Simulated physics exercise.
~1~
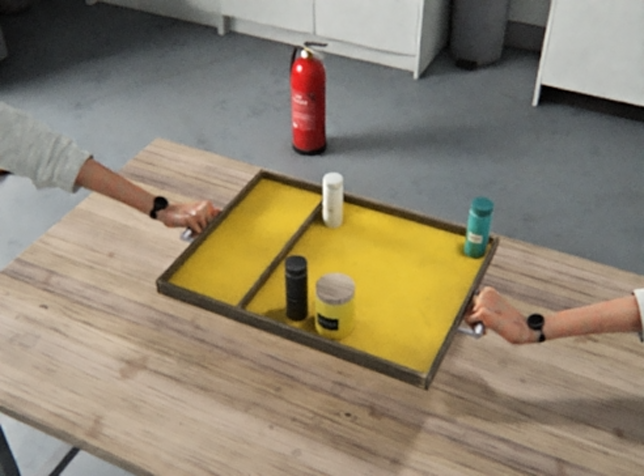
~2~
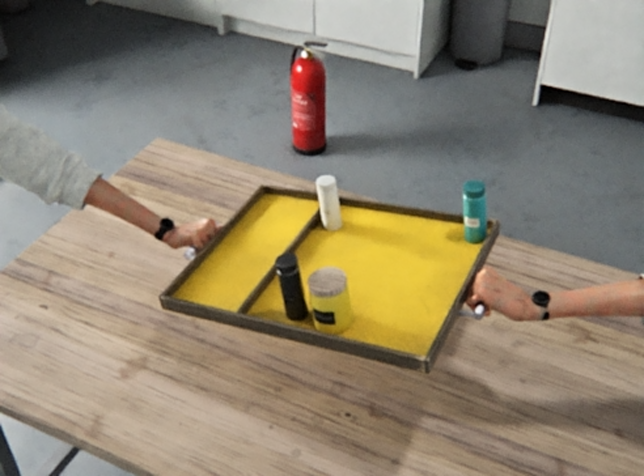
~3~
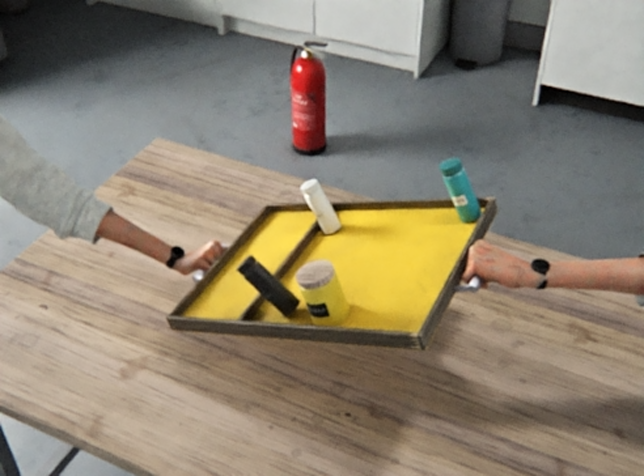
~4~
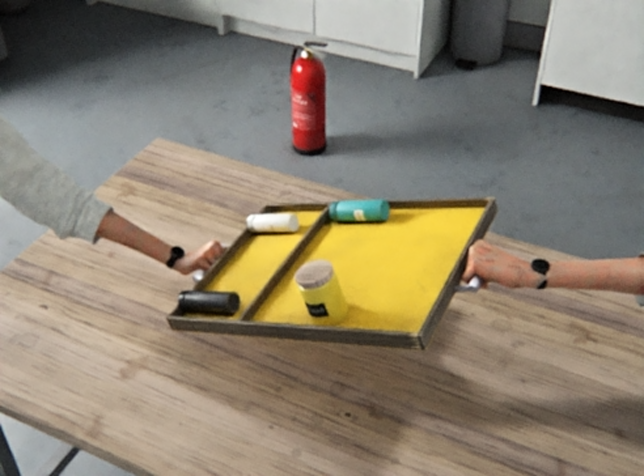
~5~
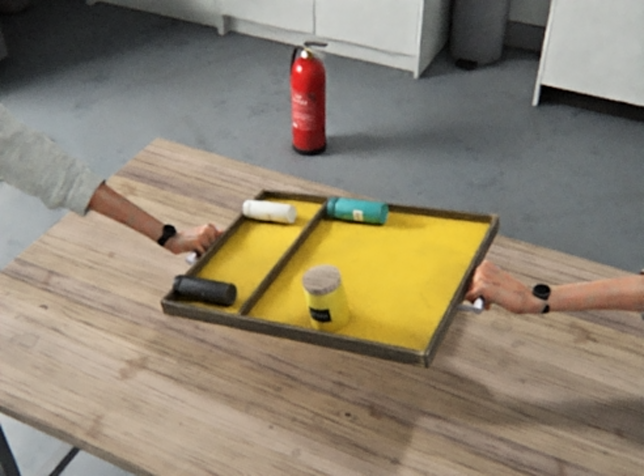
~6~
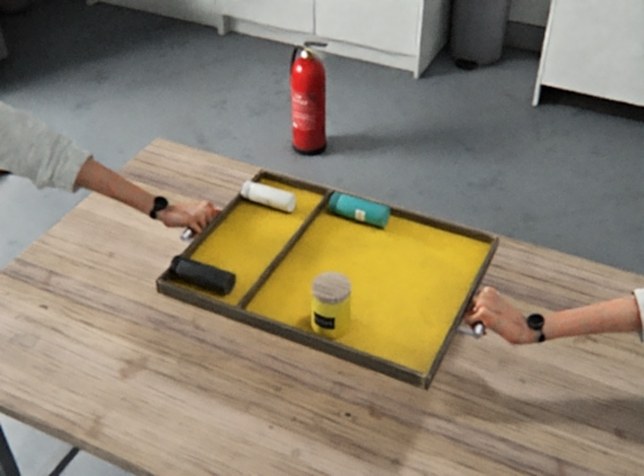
The footage shows two hands tilting a yellow tray down to the left above a wooden table, so the white, black and turquoise bottles topple onto their sides and shift left, before the hands level it again with the yellow jar still upright and the three bottles lying down.
